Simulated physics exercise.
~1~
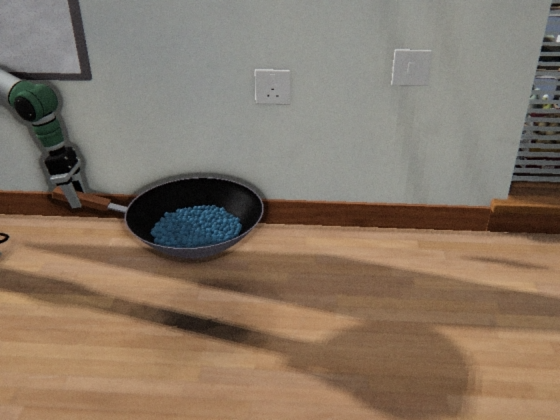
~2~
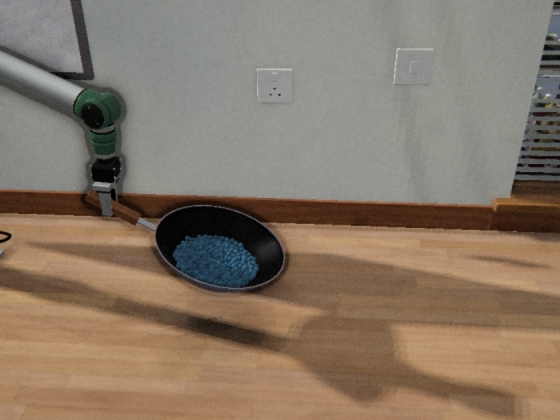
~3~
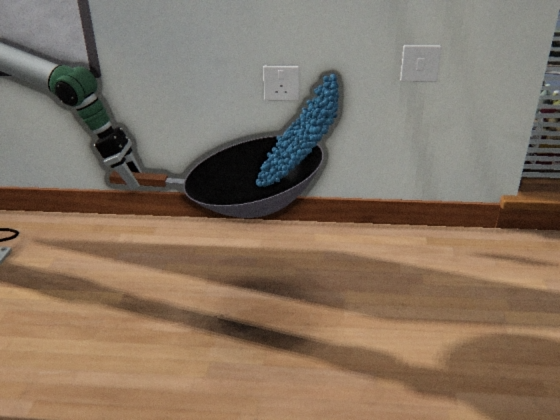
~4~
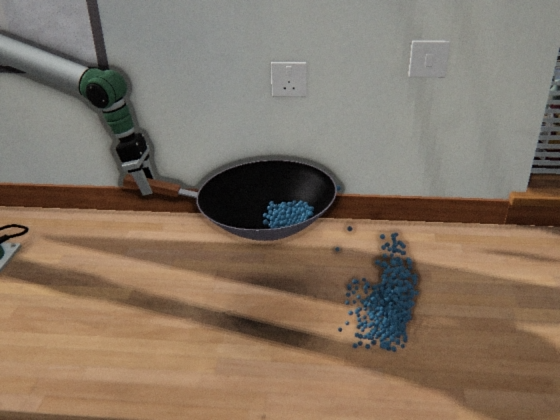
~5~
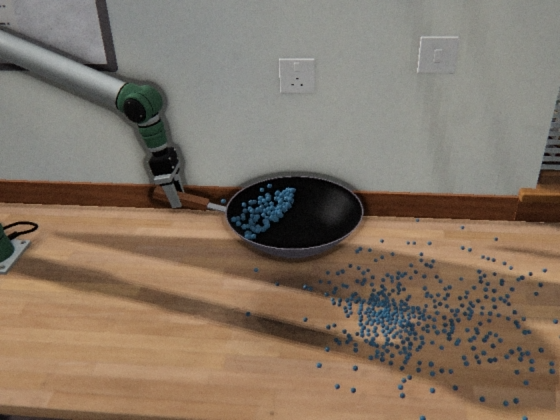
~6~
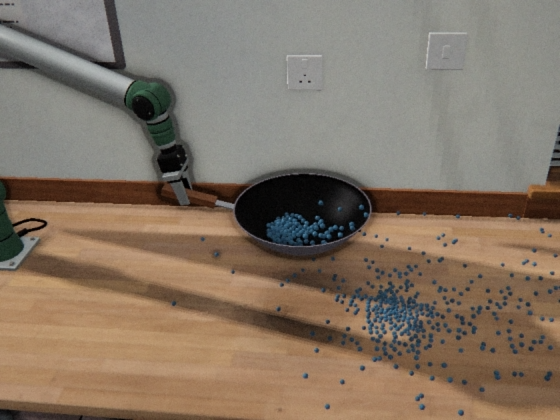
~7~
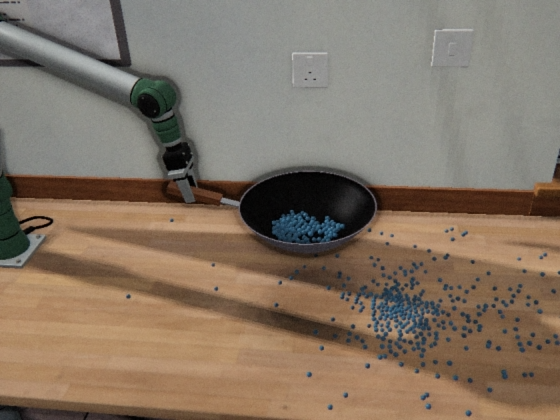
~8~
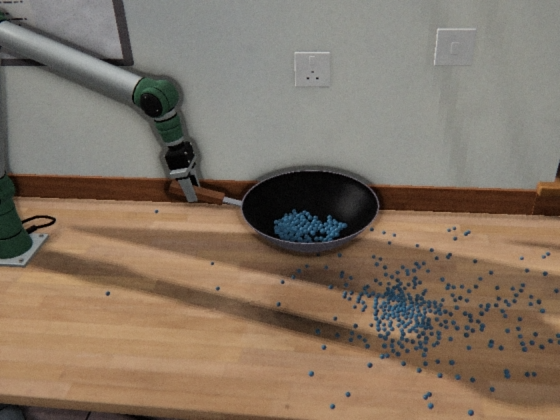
A robot arm tosses blue beads from a black wok, scattering most across the wooden surface.
